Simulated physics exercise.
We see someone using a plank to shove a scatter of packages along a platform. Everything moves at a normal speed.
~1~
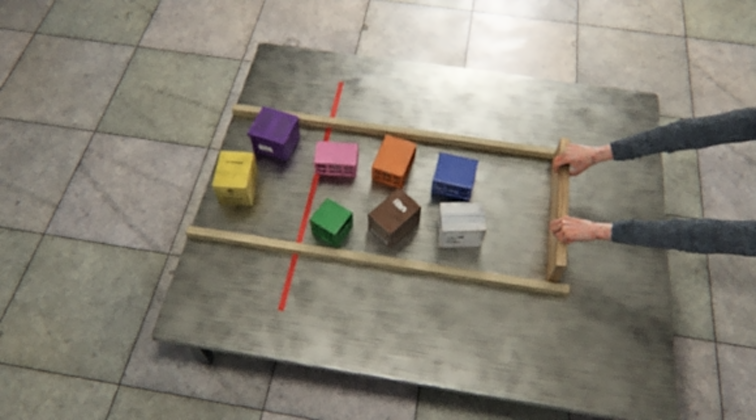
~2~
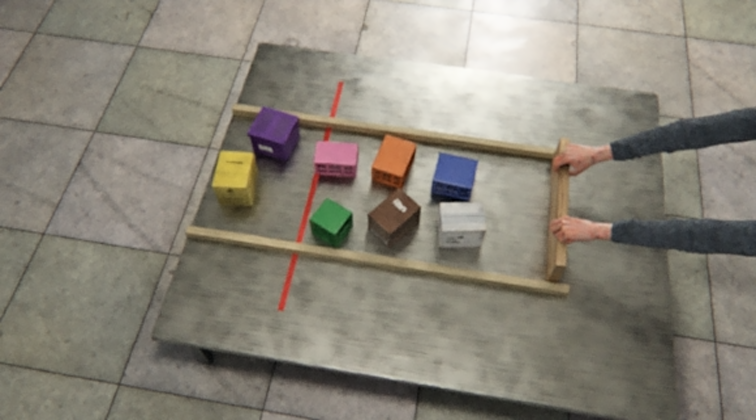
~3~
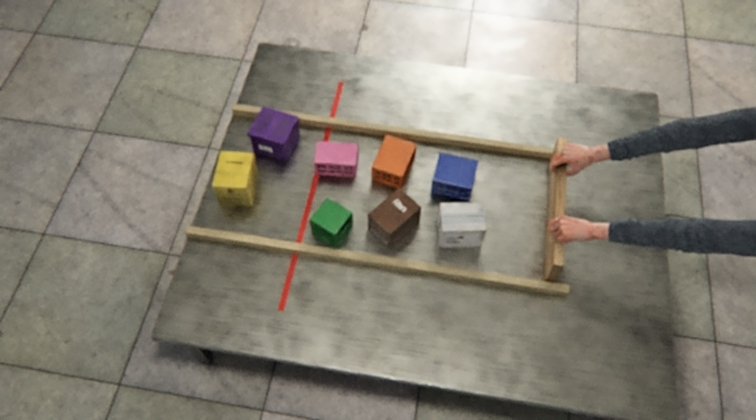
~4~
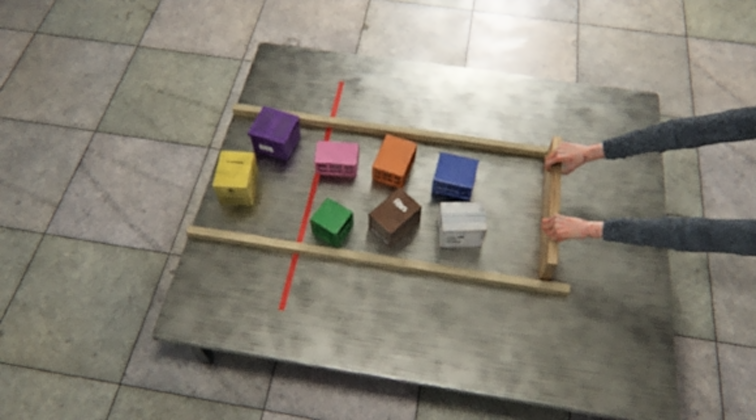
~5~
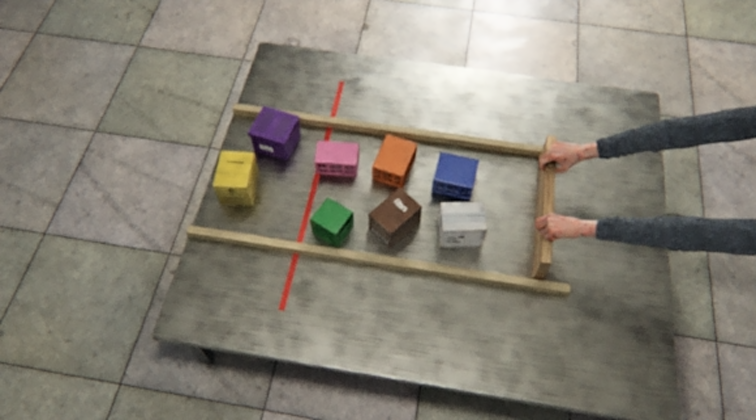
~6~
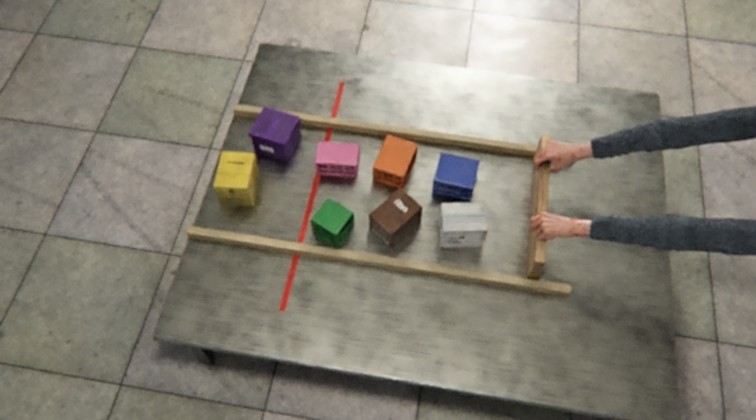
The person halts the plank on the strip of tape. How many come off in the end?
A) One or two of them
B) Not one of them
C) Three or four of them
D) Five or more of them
Answer: A.
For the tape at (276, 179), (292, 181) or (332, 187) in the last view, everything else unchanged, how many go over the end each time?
The three tries give 4, 4 and 1.
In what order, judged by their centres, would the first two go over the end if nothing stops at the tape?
Earliest first: Purple tote, pink crate.
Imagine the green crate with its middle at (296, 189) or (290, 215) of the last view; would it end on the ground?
For the green crate: It keeps its place, then it keeps its place.
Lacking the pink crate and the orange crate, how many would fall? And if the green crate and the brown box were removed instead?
The counts: 0 and 1.
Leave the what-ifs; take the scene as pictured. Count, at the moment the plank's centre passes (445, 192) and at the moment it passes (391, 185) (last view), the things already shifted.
I get 4 at the one place and 7 at the other.
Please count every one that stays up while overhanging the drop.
1.
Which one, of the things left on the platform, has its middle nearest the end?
The pink crate is foremost.
A little later, none off yet; yellow box at rest near (237, 179); purple tote at rest near (276, 135); pink crate at rest near (338, 159).
Next, none off yet; yellow box at rest near (237, 179); purple tote shifted a little near (267, 133); pink crate shifted about its own width near (304, 153).
When it is over, the number that fall off is one or two; down, purple tote.
